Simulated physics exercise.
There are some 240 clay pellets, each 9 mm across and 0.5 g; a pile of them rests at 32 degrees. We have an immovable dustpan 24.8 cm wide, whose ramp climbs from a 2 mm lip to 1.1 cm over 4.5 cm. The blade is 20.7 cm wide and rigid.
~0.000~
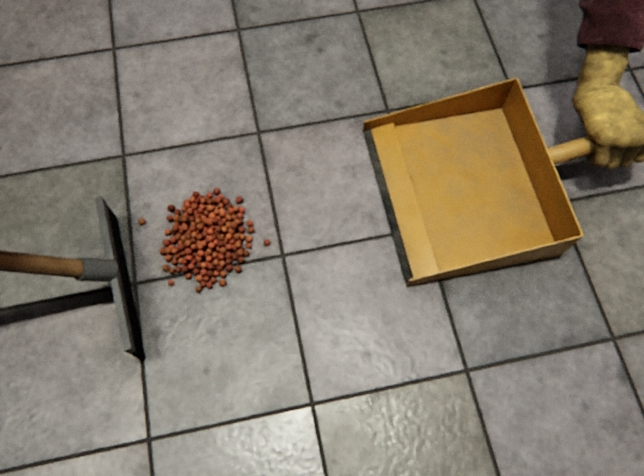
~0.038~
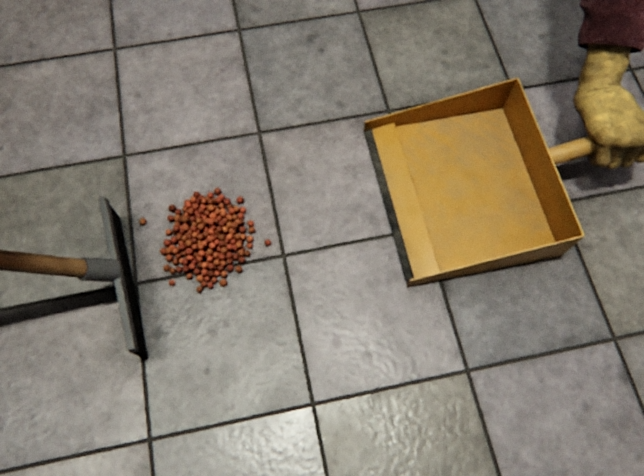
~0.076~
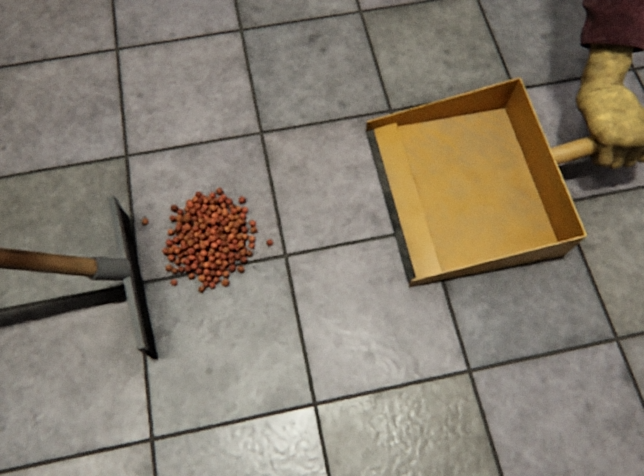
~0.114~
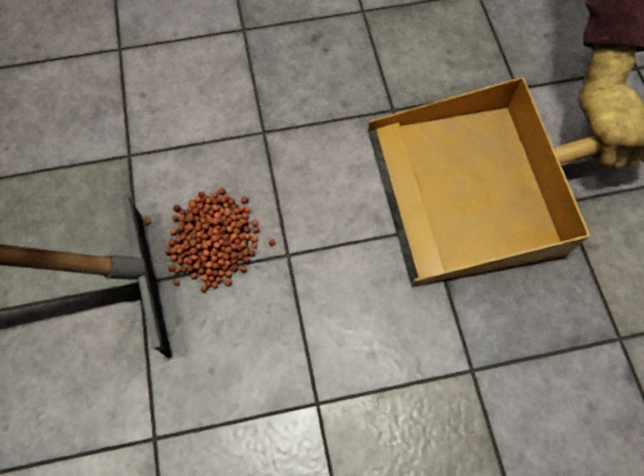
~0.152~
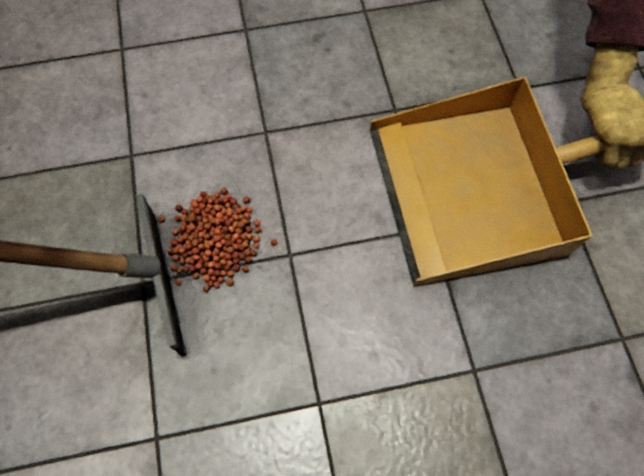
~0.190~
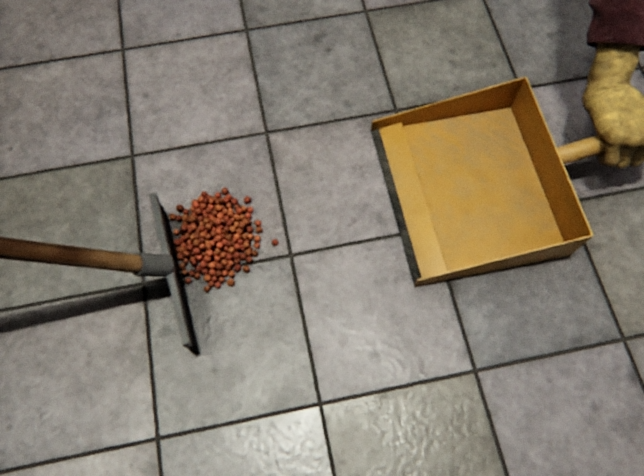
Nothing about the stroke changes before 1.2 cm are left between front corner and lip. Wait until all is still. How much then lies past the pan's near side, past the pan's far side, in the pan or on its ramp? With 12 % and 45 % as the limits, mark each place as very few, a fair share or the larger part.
My call: Near side: Very few; far side: Very few; pan: A fair share.
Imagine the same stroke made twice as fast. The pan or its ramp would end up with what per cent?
Roughly 35 in a hundred.
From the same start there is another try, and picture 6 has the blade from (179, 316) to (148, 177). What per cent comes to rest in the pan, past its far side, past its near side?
Pan 25 % / far 35 % / near 0 %.
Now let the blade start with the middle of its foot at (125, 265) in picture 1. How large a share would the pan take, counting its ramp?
I'd put it at around 40 per cent.
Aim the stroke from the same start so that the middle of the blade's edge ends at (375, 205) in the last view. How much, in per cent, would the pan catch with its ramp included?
Roughly 40 percent.
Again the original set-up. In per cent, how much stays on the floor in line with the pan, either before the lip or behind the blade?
Some 75 per cent.
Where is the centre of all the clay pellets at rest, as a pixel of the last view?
In the last view, approximately (384, 203).
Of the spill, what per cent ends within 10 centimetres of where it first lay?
It comes to near 20 percent.
After 0.53 s, middle of the blade 17 cm from the lip; 0 % over the lip, far side 0 %, near side 0 %.
After 0.75 s, middle of the blade 8 cm from the lip; 0 % over the lip, far side 0 %, near side 0 %.
Then, at 1.08 s, middle of the blade 2 cm from the lip; 25 % over the lip, far side 0 %, near side 0 %.
At rest (1.4 s), near side 0 %, far side 0 %, pan 25 %, in front of the lip or behind the blade 75 %.
